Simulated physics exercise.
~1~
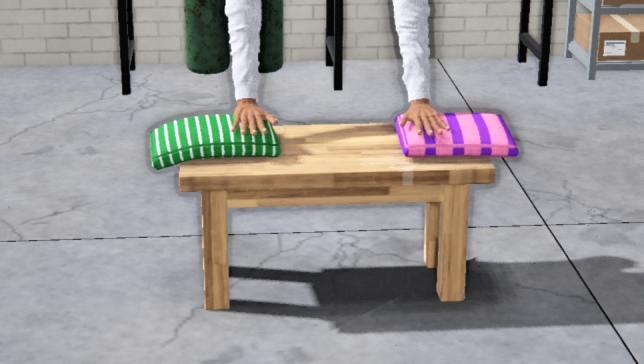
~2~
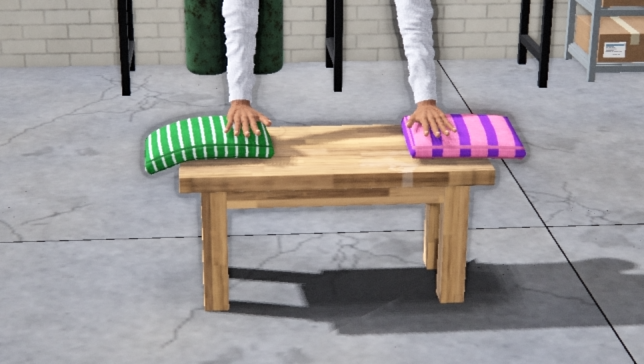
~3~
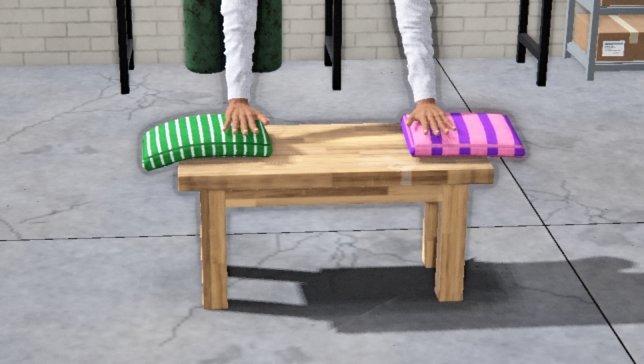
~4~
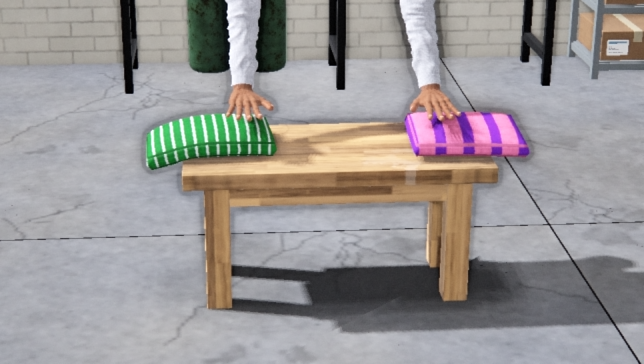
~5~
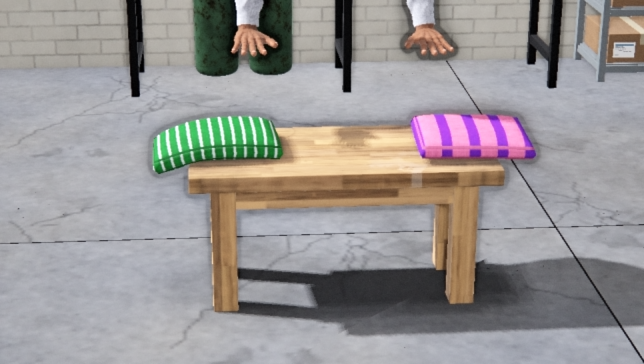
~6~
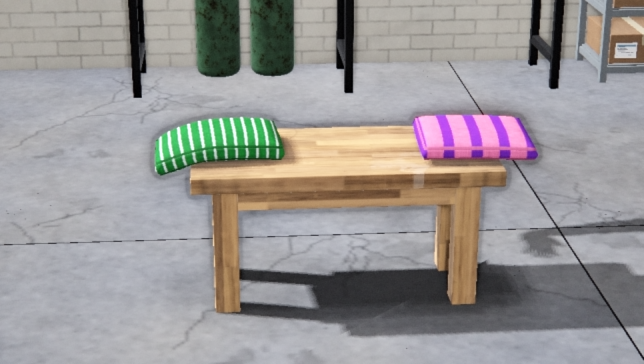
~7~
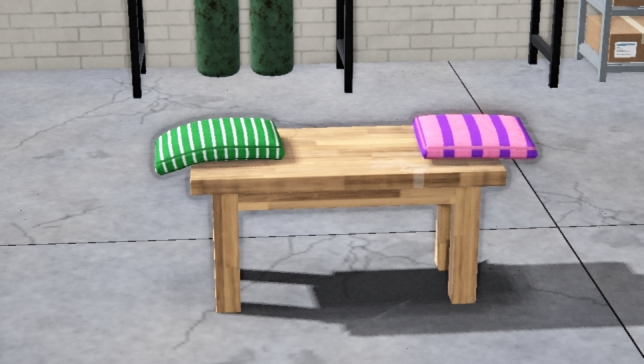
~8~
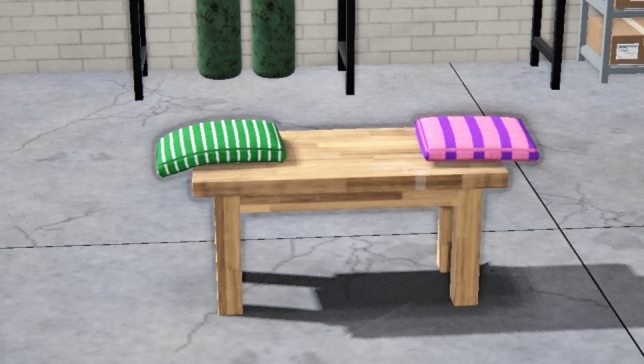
In a room with a cracked grey concrete floor and a pale brick wall, a slightly swaying view looks down at a wooden bench from the front. A green and white striped pillow lies at its left end, jutting past the edge, and a pink and purple striped cushion lies at its right end. Two hands in white sleeves press on them and slide them slightly outward, the green one left and the pink one right. The palms then lift and draw back out of view. Both stay resting on the bench, still overhanging its ends.
